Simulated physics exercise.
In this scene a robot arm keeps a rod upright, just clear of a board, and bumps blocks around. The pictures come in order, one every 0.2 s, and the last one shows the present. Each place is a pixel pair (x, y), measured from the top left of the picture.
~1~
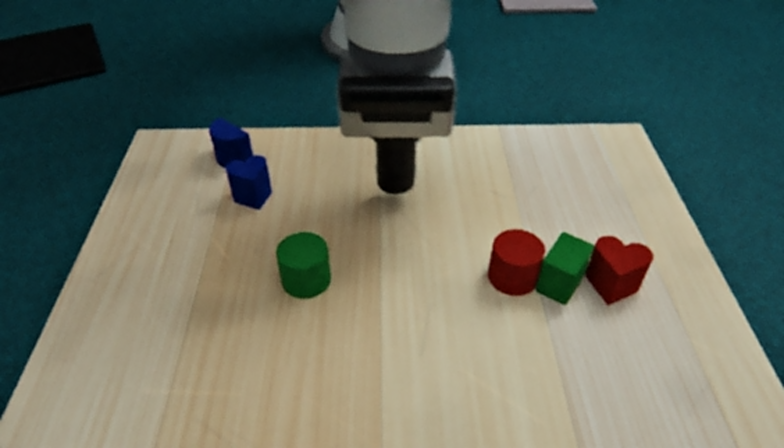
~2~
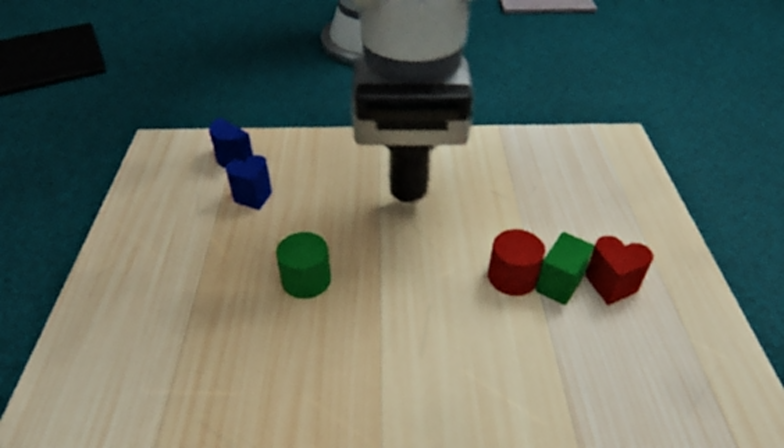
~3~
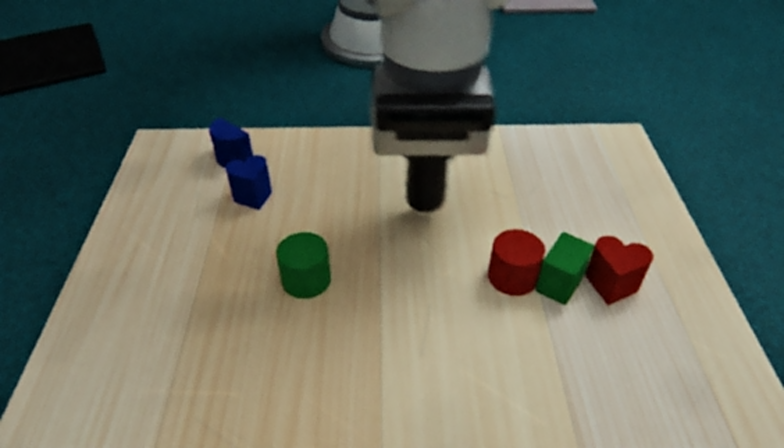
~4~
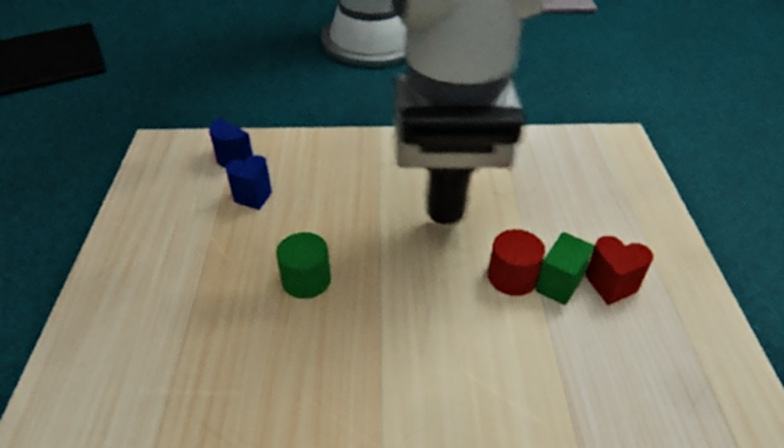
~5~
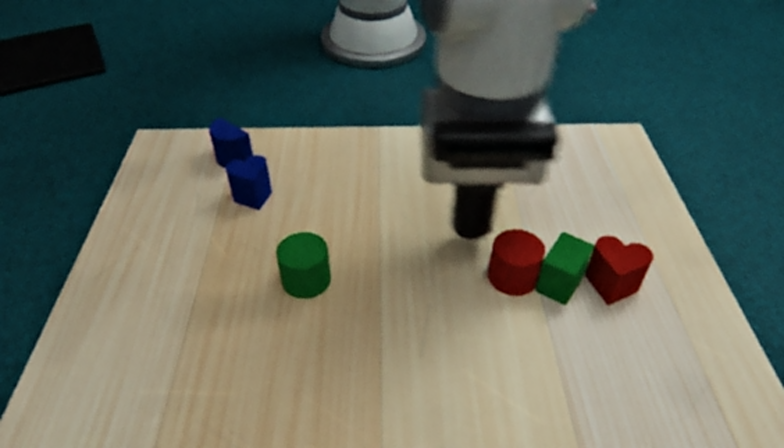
Robot arm with a dark rod moving right and nearer over a wooden board, blue, green and red blocks staying still.
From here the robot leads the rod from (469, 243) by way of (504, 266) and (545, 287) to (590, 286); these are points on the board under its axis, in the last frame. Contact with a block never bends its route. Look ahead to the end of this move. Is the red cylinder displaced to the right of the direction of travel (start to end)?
Yes
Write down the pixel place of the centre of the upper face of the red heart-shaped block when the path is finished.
The middle of its upper face should be somewhere near (682, 255).
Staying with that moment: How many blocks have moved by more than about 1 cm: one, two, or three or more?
Shifted over 1 cm: Three or more.
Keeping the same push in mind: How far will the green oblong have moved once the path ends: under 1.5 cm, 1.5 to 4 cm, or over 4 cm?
Beyond 4 cm.
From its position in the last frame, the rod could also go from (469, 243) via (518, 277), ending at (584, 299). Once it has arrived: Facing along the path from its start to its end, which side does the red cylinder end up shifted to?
It's pushed right.
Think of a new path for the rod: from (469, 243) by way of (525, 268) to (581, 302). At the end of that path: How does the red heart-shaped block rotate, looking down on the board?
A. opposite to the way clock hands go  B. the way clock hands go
My pick is A.
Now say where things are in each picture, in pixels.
Rod tip (396, 183); block tops, red cylinder (519, 246); green oblong (569, 252); red heart-shaped block (624, 253), in the first picture.
Rod (409, 191); blocks unchanged, in the second picture.
Rod (426, 200); blocks unchanged, in the third picture.
Rod (446, 212); blocks unchanged, in the fourth picture.
Rod (471, 227); red cylinder (519, 246); green oblong (569, 252); red heart-shaped block (624, 253), in the fifth picture.
On the path given first. One third of the way, rod (508, 250); red cylinder (544, 267); green oblong (587, 261), turned 55° anticlockwise.
Two thirds of the way, rod (550, 271); red cylinder (572, 295); green oblong (606, 267), turned 60° anticlockwise; red heart-shaped block (636, 254).
At the end, rod (596, 270); red cylinder (579, 298); green oblong (652, 269), turned 45° anticlockwise; red heart-shaped block (682, 255).
